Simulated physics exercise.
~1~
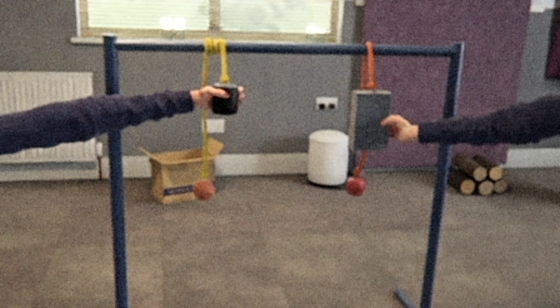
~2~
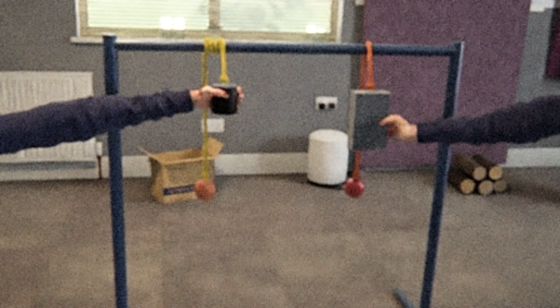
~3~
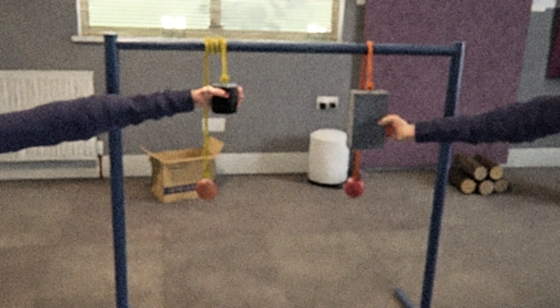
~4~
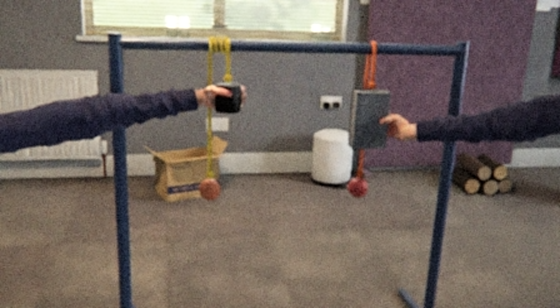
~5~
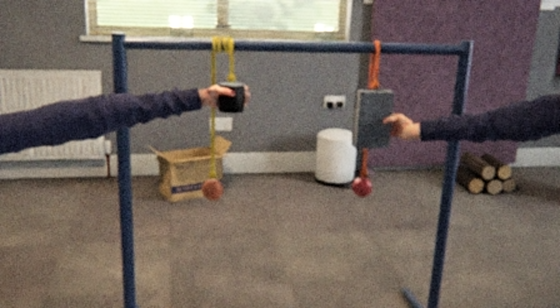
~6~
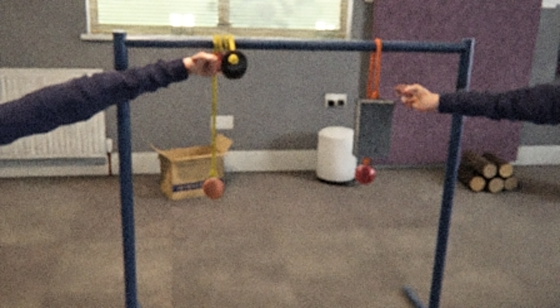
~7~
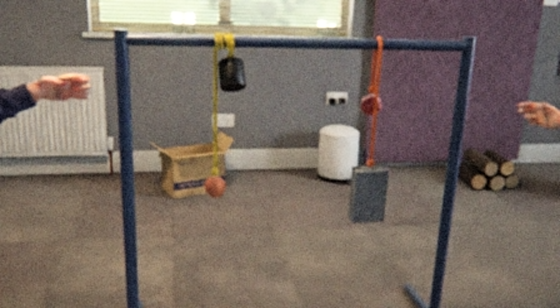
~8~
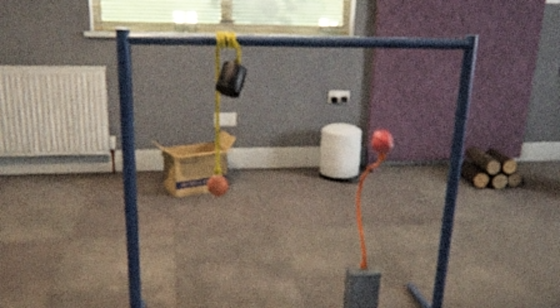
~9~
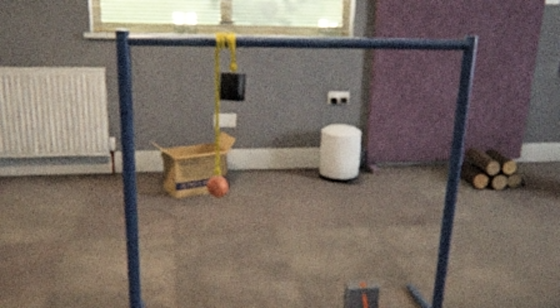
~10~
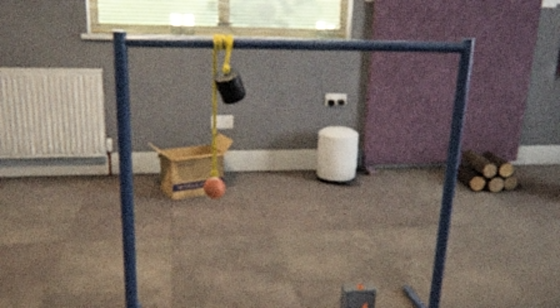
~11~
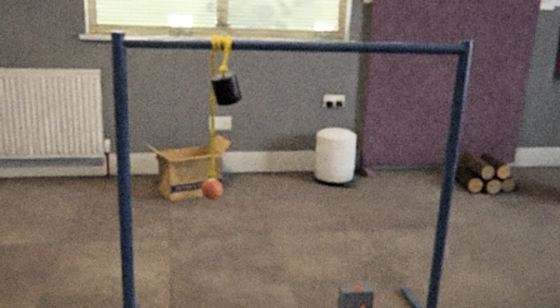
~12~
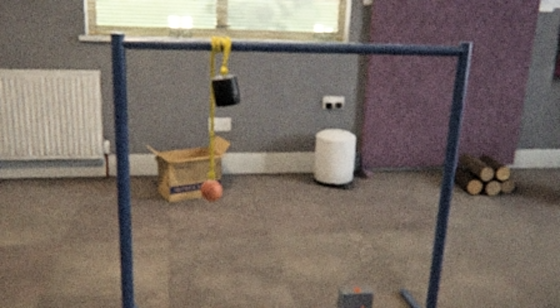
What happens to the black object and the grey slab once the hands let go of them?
The black object stays hanging from the rail at about the same height, while the grey slab drops to the floor.
